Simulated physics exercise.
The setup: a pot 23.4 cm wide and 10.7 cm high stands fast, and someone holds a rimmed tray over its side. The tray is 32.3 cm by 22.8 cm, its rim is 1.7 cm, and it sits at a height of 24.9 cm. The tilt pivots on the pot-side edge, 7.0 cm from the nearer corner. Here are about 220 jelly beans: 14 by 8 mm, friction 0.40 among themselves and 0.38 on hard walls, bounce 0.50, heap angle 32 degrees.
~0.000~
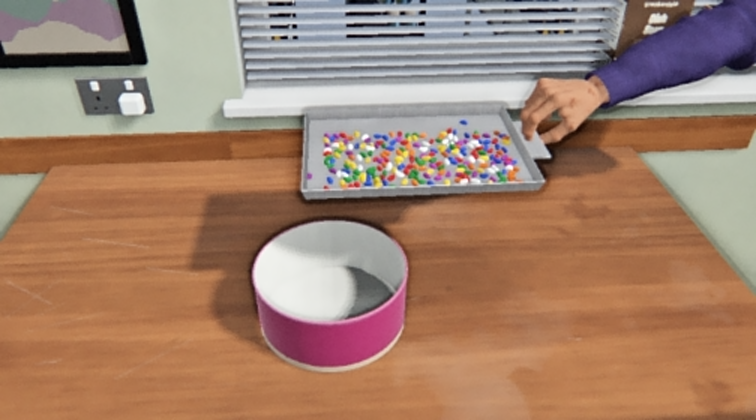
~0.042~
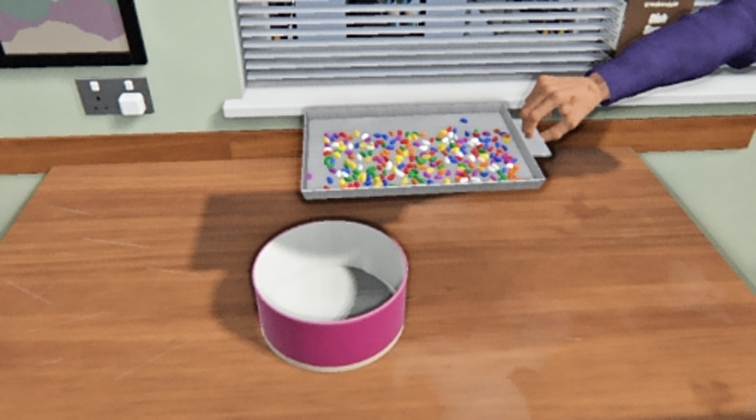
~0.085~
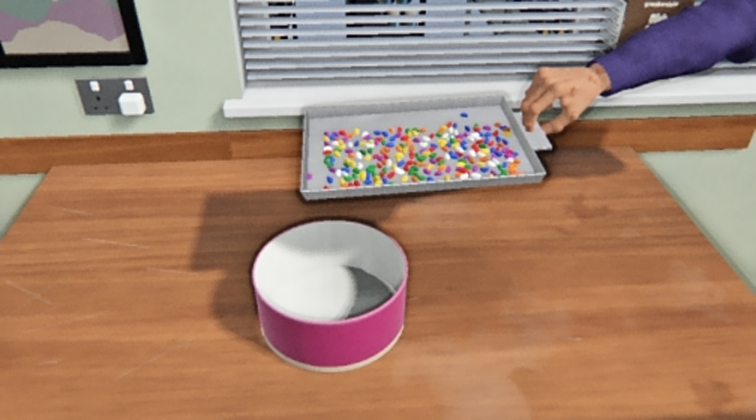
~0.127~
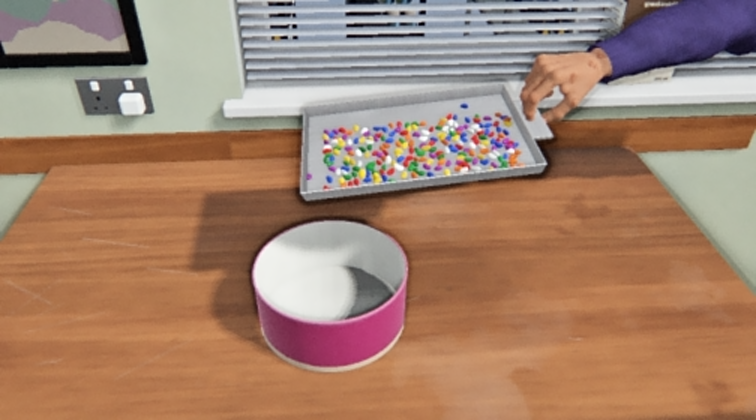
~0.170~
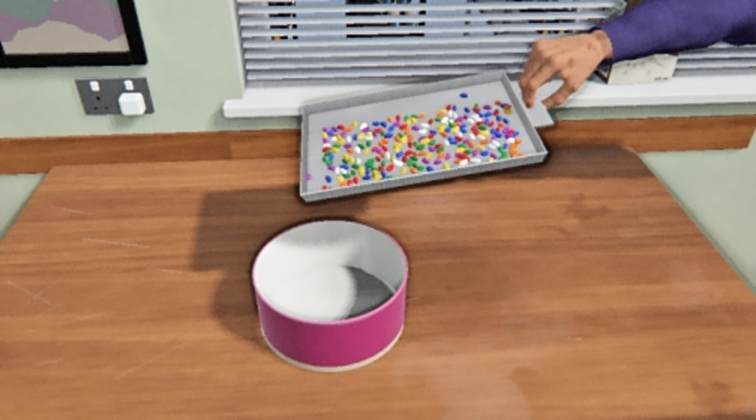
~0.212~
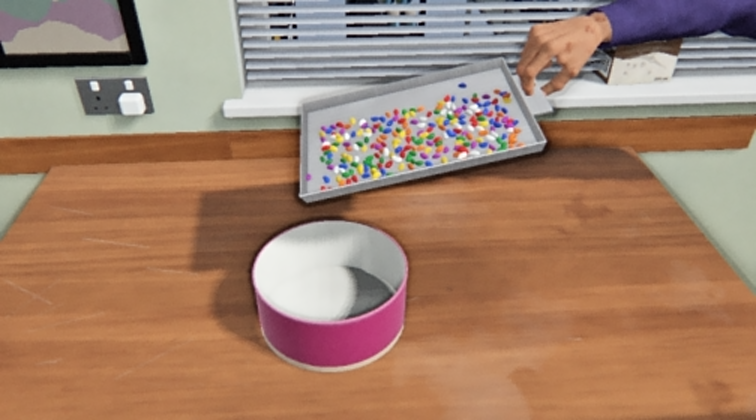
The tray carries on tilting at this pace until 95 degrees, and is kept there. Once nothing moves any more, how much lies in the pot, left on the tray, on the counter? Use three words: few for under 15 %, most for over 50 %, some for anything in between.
Pot: Most; tray: Few; counter: Some.
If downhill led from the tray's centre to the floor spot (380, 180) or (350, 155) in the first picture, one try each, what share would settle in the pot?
I'd put it at roughly 100 per cent for the first tilt and roughly 30 per cent for the second.
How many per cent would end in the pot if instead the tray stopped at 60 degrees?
It would be near 45 per cent.
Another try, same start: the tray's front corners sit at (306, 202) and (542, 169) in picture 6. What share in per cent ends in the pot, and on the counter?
In the pot: 85 per cent; on the counter: 15 per cent.
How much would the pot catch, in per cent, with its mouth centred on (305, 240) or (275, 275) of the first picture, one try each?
Close to 70 in a hundred, then close to 100 in a hundred.
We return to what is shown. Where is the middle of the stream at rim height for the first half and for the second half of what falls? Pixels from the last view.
Early: About (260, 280); late: About (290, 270).
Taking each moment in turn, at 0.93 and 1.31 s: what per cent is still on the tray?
Sequence: 30; 0.
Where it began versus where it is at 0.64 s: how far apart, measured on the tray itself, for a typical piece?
Displacement on the tray: About 11 cm.
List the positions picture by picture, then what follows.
The first picture shows tray tilt 0 degrees, front corners at (306, 189) and (540, 180); middle of the pieces at (417, 160); pot at (331, 266).
The second picture shows tray tilt 1 degrees, front corners at (305, 189) and (540, 178); middle of the pieces at (417, 159).
The third picture shows tray tilt 3 degrees, front corners at (305, 189) and (541, 172); middle of the pieces at (417, 156).
The fourth picture shows tray tilt 6 degrees, front corners at (305, 191) and (542, 162), lowest corner left front; middle of the pieces at (417, 151).
The fifth picture shows tray tilt 10 degrees, front corners at (304, 192) and (542, 151), lowest corner left front; middle of the pieces at (416, 145).
The sixth picture shows tray tilt 14 degrees, front corners at (304, 193) and (541, 140), lowest corner left front; middle of the pieces at (414, 139); pot at (331, 266). Its pace works out near 90 degrees a second.
After 0.64 s, tilt 53 degrees; the tray holds 100 %, the pot 0 %.
After 0.93 s, tilt 79 degrees; the tray holds 30 %, the pot 30 %.
After 1.31 s, tilt 95 degrees; the tray holds 0 %, the pot 70 %.
At rest (2.7 s), pot 75 %, tray 0 %, counter 25 %.
